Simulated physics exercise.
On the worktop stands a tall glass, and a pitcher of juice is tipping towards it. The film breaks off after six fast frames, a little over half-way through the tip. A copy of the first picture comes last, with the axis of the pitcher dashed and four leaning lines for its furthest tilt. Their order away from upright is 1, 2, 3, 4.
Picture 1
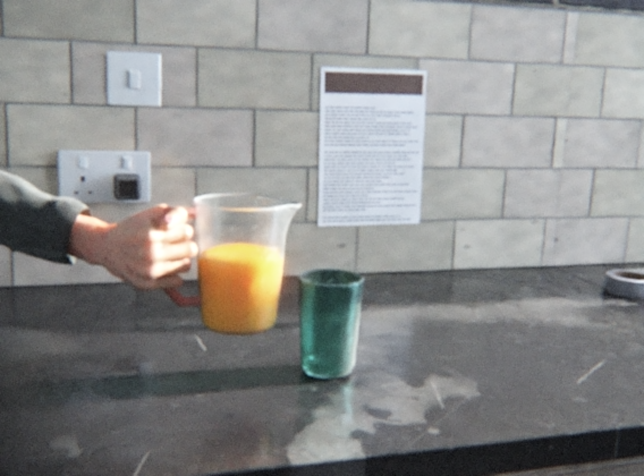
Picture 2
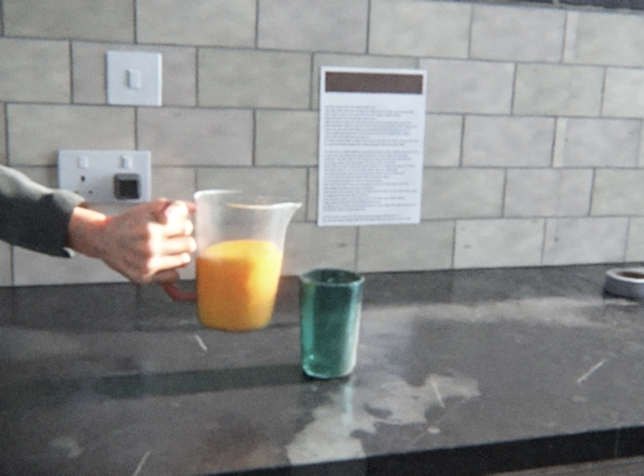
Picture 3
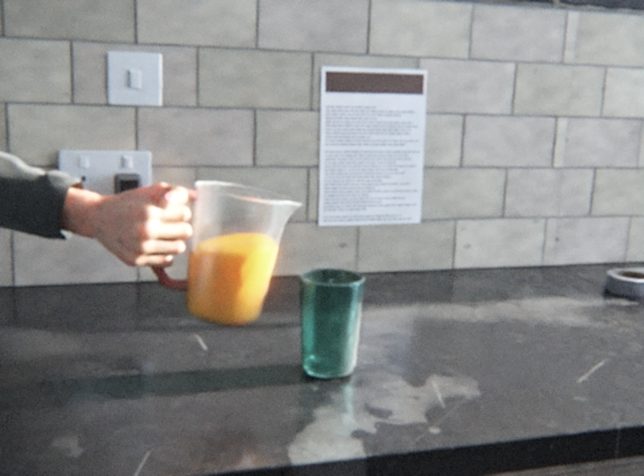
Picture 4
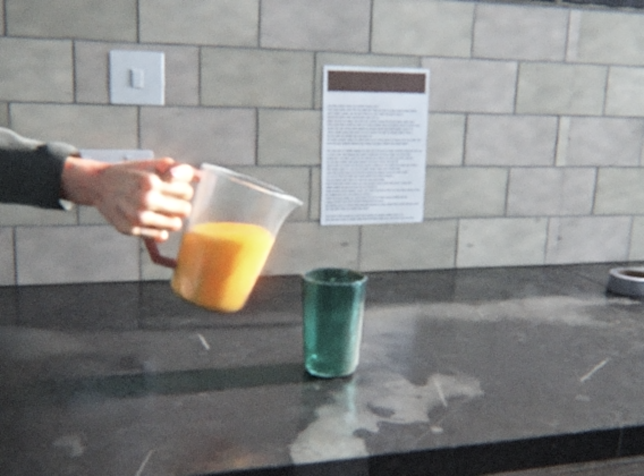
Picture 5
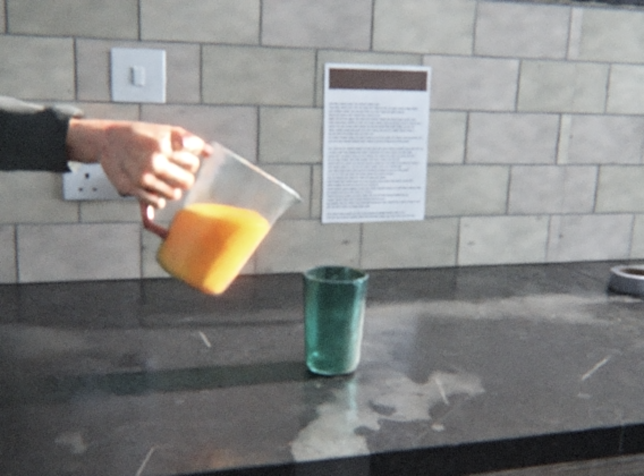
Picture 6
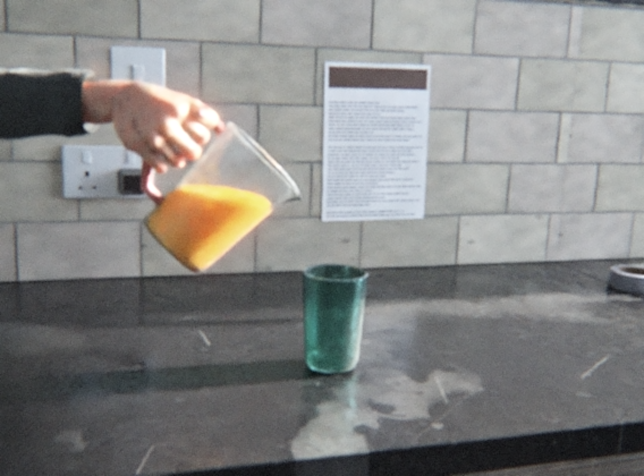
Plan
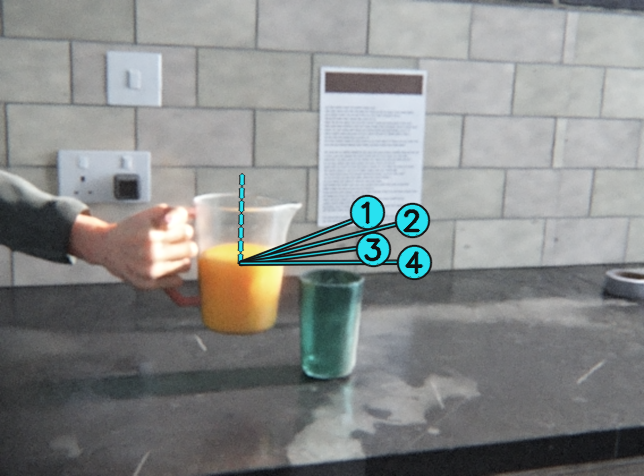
A hand held a clear pitcher of orange juice beside a green glass on a dark worktop, then raised the handle and gradually tilted the pitcher to the right, with no juice leaving it.
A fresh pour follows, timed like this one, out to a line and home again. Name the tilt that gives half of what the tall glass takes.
1 is best.
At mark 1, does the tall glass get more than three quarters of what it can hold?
No, it does not.
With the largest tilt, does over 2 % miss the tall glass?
Yes.
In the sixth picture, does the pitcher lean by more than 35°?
Yes, it does.
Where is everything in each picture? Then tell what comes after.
Upright, lip at (298, 204); rim of the tall glass round (331, 276); nothing has left yet.
Tipped about 2°, lip at (298, 203); nothing has left yet.
Tipped about 9°, lip at (299, 203); nothing has left yet.
Tipped about 19°, lip at (300, 202); nothing has left yet.
Tipped about 31°, lip at (301, 200); nothing has left yet.
Tipped about 44°, lip at (300, 198); nothing has left yet.
On the marked copy, 1 at (351, 220); 2 at (396, 224); 3 at (356, 248); 4 at (397, 262).
With 1, the tall glass ends with about 50 % of what it can hold.
With 2, the tall glass ends with about 65 % of what it can hold; 9 % of the juice is spilt.
With 3, the tall glass ends with about 64 % of what it can hold; 25 % of the juice is spilt.
With 4, the tall glass ends with about 63 % of what it can hold; 39 % of the juice is spilt.
